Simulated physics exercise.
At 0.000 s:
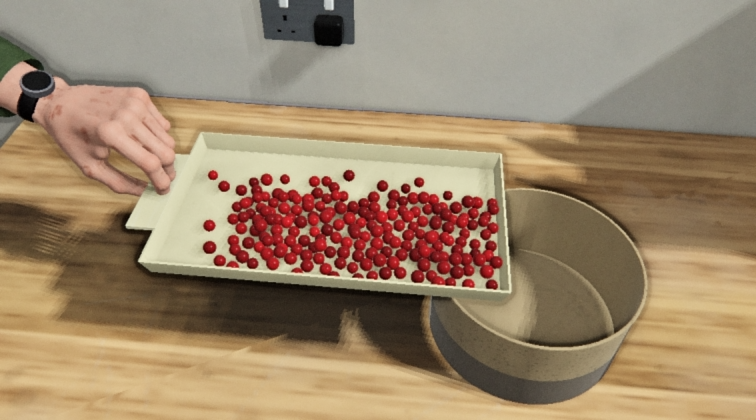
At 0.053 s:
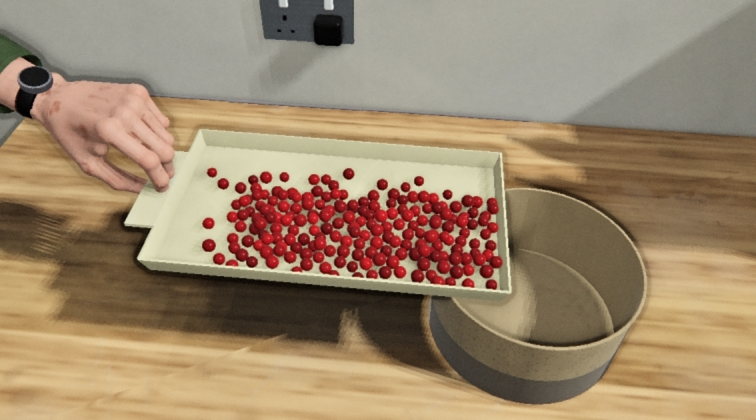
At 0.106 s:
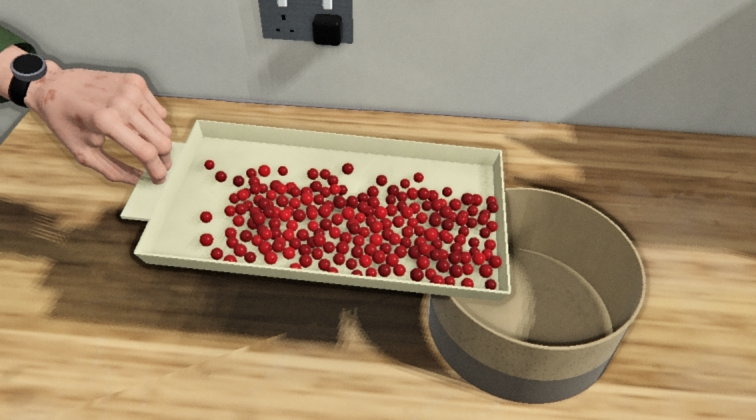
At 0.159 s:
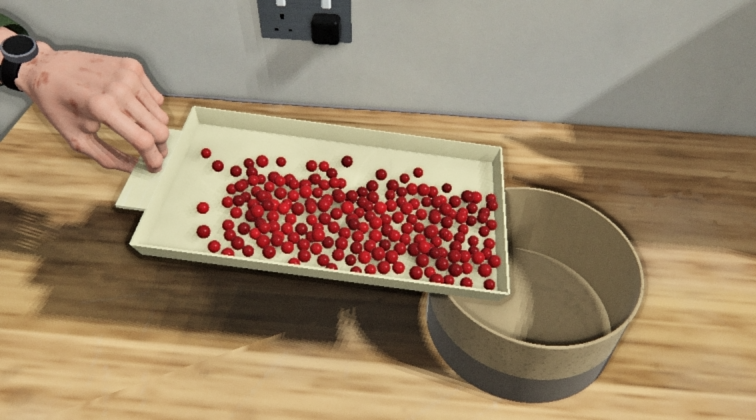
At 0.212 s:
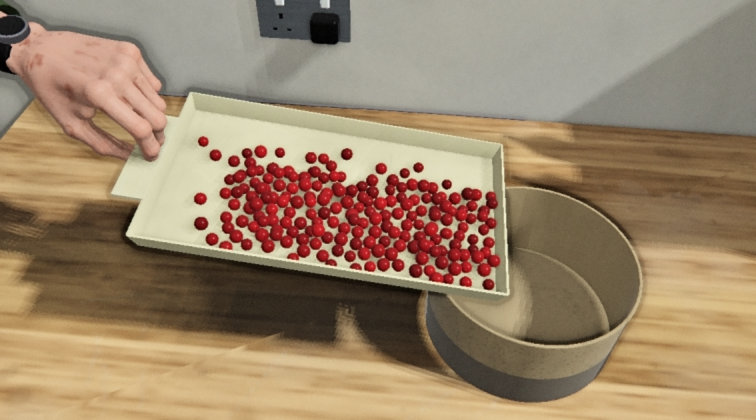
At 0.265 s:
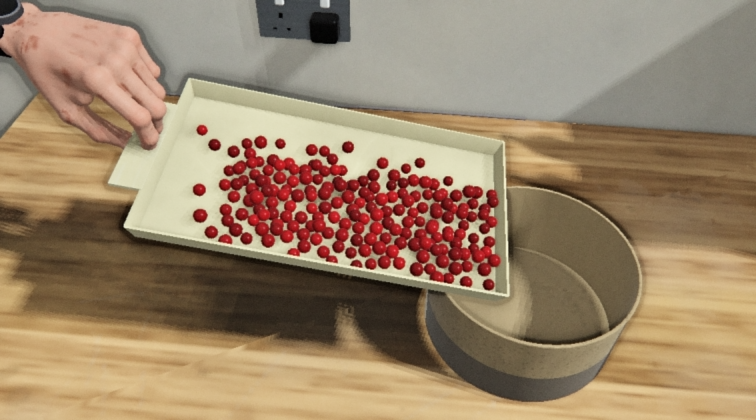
On a wooden worktop, a hand raises the left end of a cream tray of red berries beside a round pot.
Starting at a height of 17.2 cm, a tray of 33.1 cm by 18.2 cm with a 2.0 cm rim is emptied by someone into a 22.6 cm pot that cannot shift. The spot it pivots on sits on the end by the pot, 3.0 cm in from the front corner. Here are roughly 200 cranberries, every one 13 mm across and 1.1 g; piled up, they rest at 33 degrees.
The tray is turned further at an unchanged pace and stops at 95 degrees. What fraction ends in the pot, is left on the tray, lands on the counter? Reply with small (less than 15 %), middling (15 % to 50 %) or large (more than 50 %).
Pot - middling, tray - small, counter - large.
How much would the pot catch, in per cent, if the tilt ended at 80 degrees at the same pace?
Roughly 25 %.
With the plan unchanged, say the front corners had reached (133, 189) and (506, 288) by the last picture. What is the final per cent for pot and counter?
Pot 85; counter 15.
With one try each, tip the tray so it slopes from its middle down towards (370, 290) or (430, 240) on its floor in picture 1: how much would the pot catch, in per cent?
That would be close to 0 per cent, then close to 80 per cent.
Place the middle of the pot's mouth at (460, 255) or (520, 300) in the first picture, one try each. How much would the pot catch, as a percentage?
Roughly 5 per cent, then 85 per cent.
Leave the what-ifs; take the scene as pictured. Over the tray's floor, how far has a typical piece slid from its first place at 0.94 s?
2 cm.
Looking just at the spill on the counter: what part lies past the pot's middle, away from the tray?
Around 60 in a hundred.
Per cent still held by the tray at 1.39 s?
About 90% of the load.
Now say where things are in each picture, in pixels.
In the first frame, tray tilt 0 degrees, front corners at (146, 257) and (505, 287); middle of the pieces at (354, 230); pot at (539, 259).
In the second frame, tray tilt 1 degrees, front corners at (145, 255) and (505, 287); middle of the pieces at (354, 229).
In the third frame, tray tilt 3 degrees, front corners at (142, 249) and (504, 288); middle of the pieces at (353, 225).
In the fourth frame, tray tilt 6 degrees, front corners at (138, 240) and (503, 289), lowest corner right front; middle of the pieces at (352, 220).
In the fifth frame, tray tilt 9 degrees, front corners at (134, 231) and (503, 289), lowest corner right front; middle of the pieces at (352, 215).
In the sixth frame, tray tilt 12 degrees, front corners at (132, 223) and (503, 290), lowest corner right front; middle of the pieces at (353, 210); pot at (535, 257). The tray's pace is about 60 degrees a second.
Then, at 0.94 s, tilt 51 degrees; the tray holds 100 %, the pot 0 %.
After 1.39 s, tilt 77 degrees; the tray holds 90 %, the pot 5 %.
Then, at 1.91 s, tilt 95 degrees; the tray holds 5 %, the pot 25 %.
In the end, at 2.8 s, pot 30 %, tray 0 %, counter 70 %.
